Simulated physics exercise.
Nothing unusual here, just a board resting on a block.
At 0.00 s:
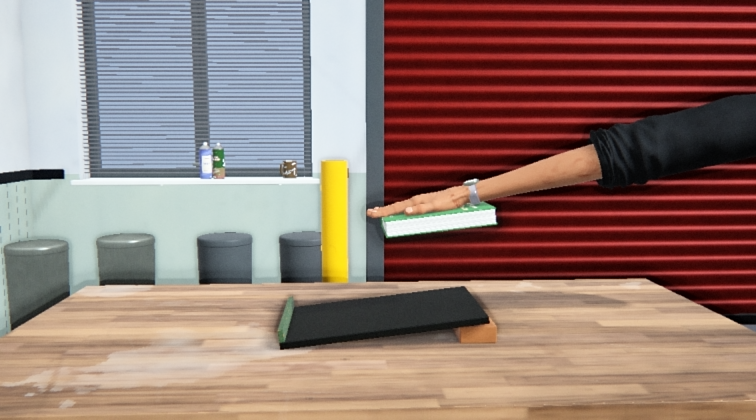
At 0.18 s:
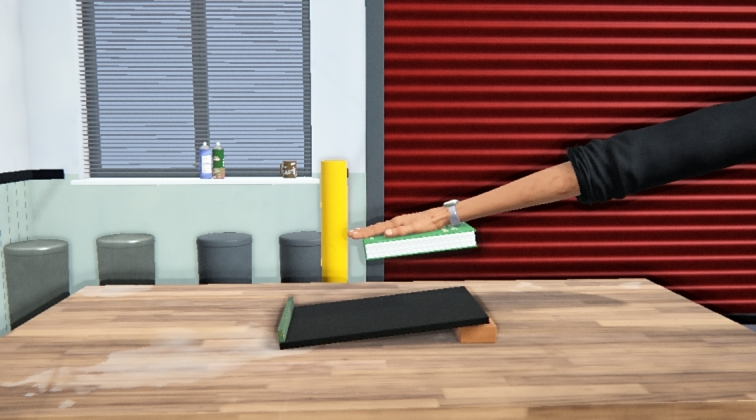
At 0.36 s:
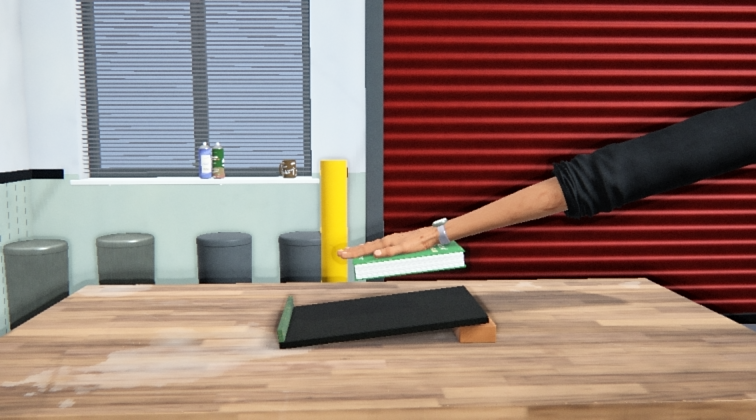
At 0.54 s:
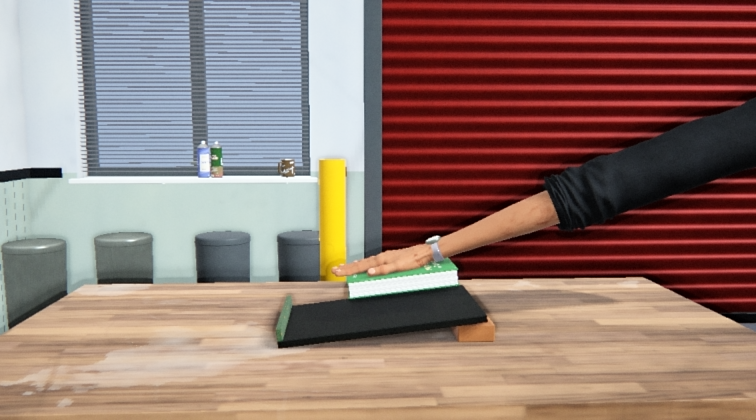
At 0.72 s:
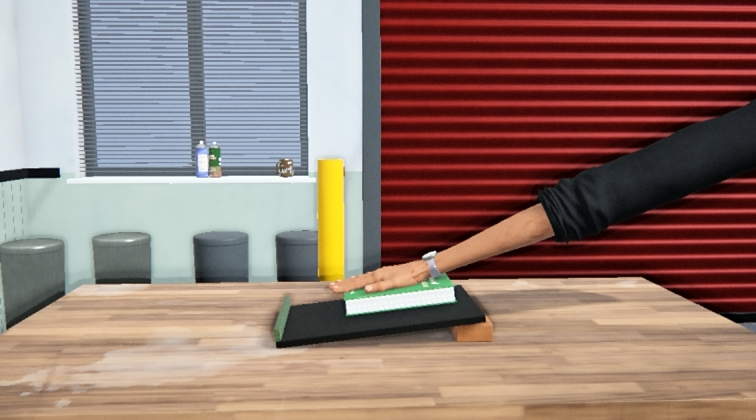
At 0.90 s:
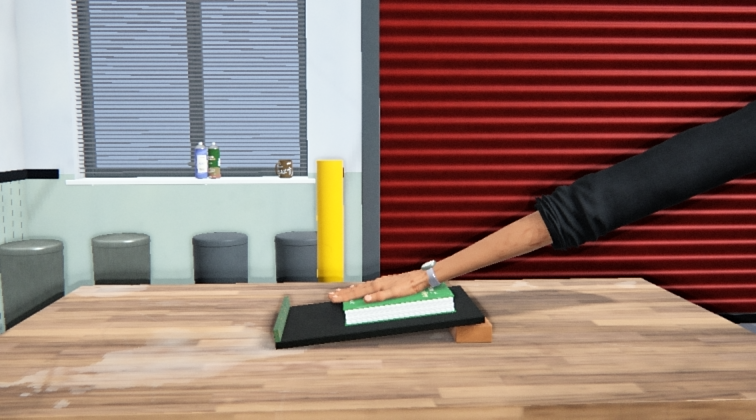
In this clip, a hand at the end of a dark-sleeved arm carries a green book leftward and down toward a tilted black board propped on a block, then sets it on the board, the hand remaining on top.
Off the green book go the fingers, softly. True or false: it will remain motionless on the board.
True.
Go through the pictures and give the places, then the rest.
In the first picture, on its way; green book (436, 217).
In the second picture, on its way; green book (417, 239).
In the third picture, on its way; green book (406, 258).
In the fourth picture, on its way; green book (400, 275).
In the fifth picture, on its way; green book (397, 291).
In the sixth picture, in place under the hand; green book (396, 301).
Around 1.10 s, nothing moves.
Around 1.30 s, green book resting near (396, 301).
Finally (1.9 s), it is still in place. Final places as the last picture's camera would see them, green book near (396, 301). The green book keeps its place.
